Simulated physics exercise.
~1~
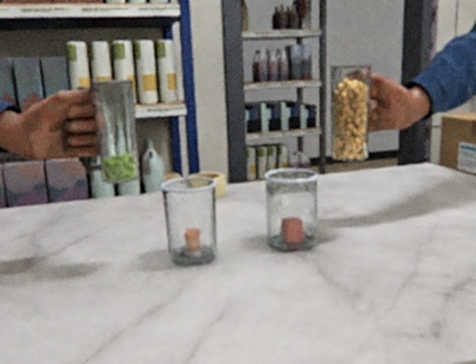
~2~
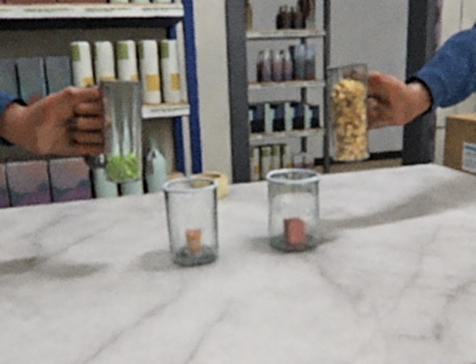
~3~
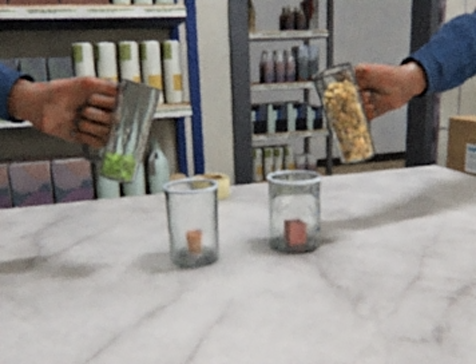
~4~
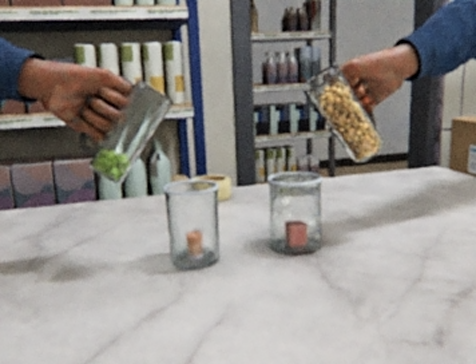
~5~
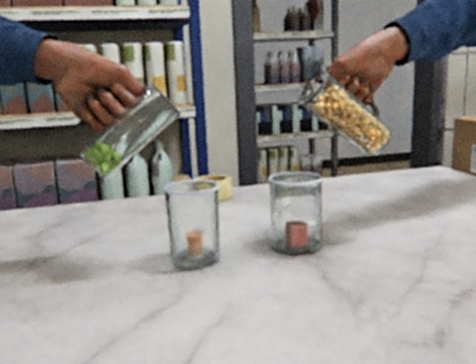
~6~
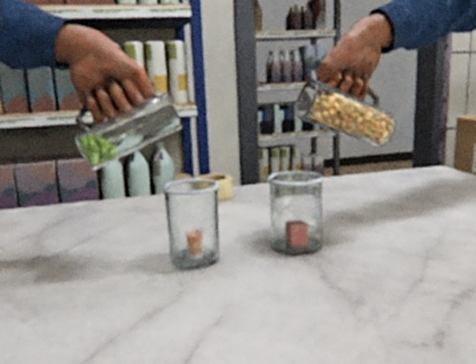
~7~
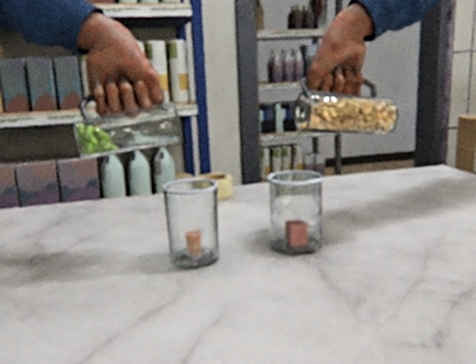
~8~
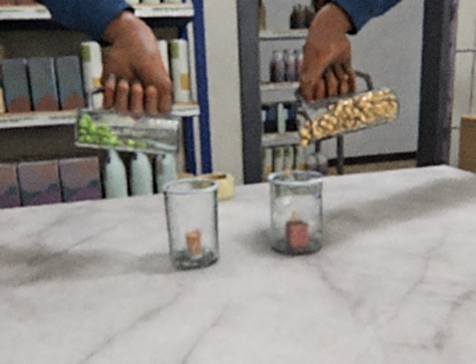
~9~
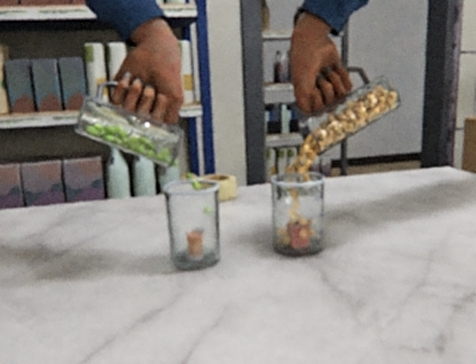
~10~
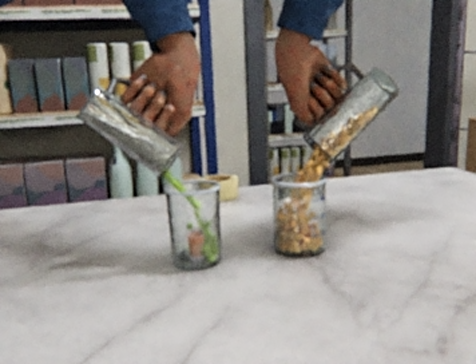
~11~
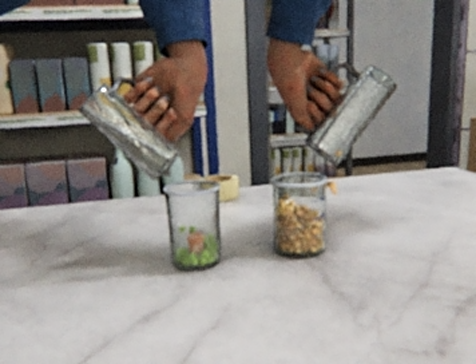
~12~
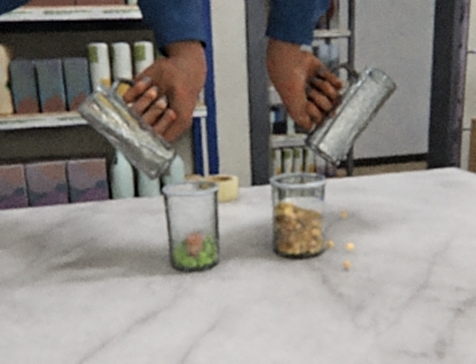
Two hands tipped clear cups over two glasses on a marble counter, pouring green bits into the left and yellowish pieces into the right, where a few spilled; the left object still showed above its shallow layer, while the right one was buried.
